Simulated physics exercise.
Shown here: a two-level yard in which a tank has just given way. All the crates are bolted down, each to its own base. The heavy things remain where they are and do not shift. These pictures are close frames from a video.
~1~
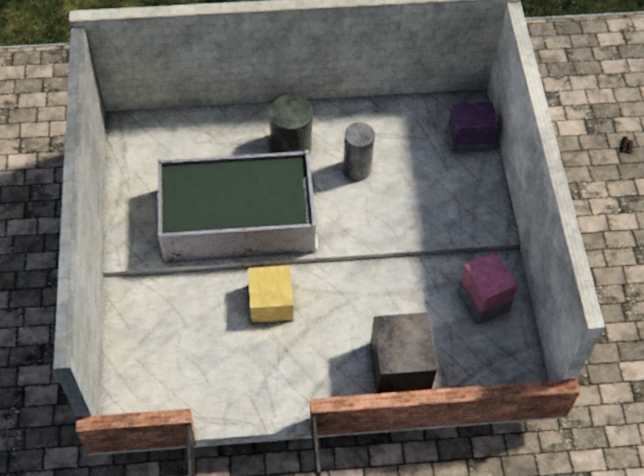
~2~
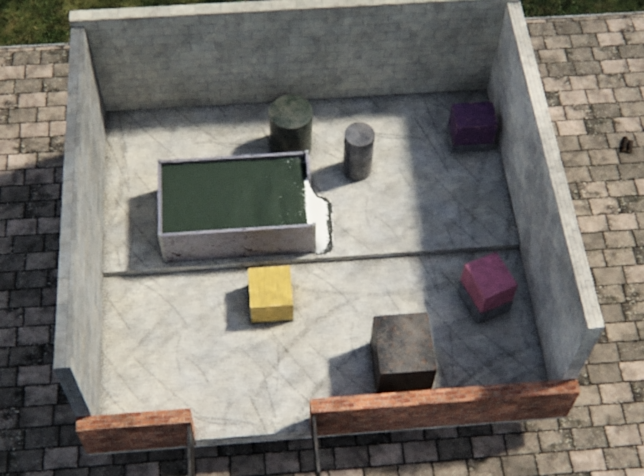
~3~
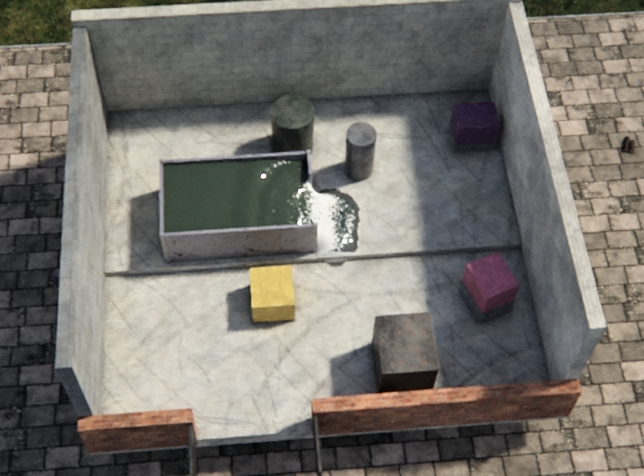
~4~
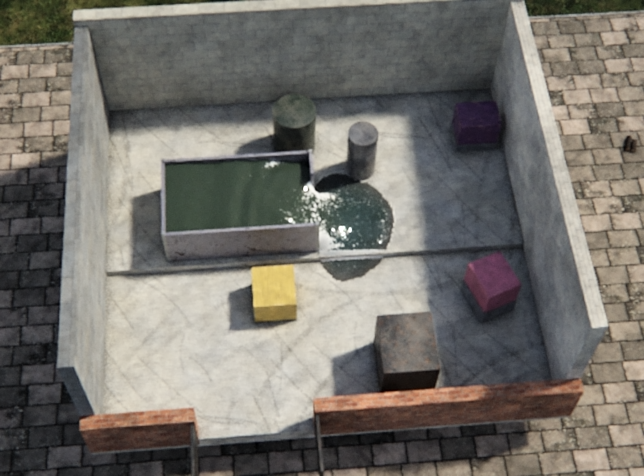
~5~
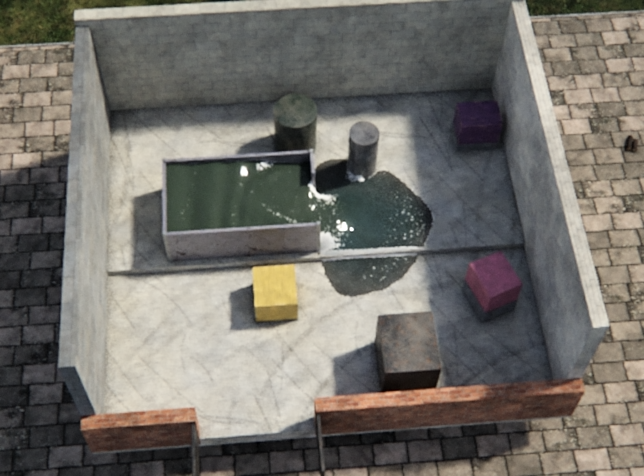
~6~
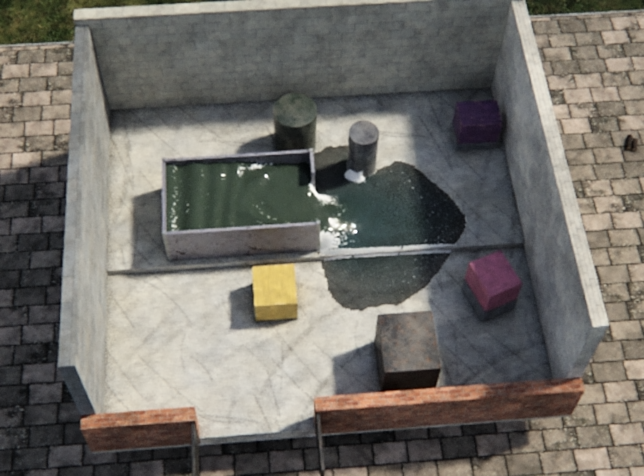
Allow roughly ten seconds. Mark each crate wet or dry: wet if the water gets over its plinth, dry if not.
Yellow crate wet, purple crate wet, pink crate dry.
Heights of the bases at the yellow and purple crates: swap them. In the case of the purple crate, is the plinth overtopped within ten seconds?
For the purple crate, the answer is that it is drenched.
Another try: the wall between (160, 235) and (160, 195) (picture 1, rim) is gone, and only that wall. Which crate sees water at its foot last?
Last: The crate marked pink.
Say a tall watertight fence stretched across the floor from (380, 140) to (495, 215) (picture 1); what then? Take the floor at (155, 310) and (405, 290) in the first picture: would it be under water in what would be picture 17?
In order, I'd call them bare and inundated.
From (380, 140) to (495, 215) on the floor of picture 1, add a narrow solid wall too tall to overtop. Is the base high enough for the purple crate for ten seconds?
Then the purple crate is untouched.
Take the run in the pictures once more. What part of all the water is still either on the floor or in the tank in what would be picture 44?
Some 100 parts in a hundred have not run off.
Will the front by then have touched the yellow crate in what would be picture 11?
My call for yellow: Remains dry.
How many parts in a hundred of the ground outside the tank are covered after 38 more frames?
Close to 70 %.
A moment on, water covers 30 % of the floor; the yellow crate not reached, the purple crate water round its plinth, the pink crate water round its plinth.
Next, water covers 40 % of the floor; the yellow crate not reached, the purple crate water round its plinth, the pink crate water round its plinth.
Then, water covers 40 % of the floor; the yellow crate not reached, the purple crate water round its plinth, the pink crate water round its plinth.
Later, water covers 70 % of the floor; the yellow crate water round its plinth, the purple crate water round its plinth, the pink crate water round its plinth.
In the end, water covers 95 % of the floor; the yellow crate was topped, the purple crate was topped, the pink crate stayed above the water.
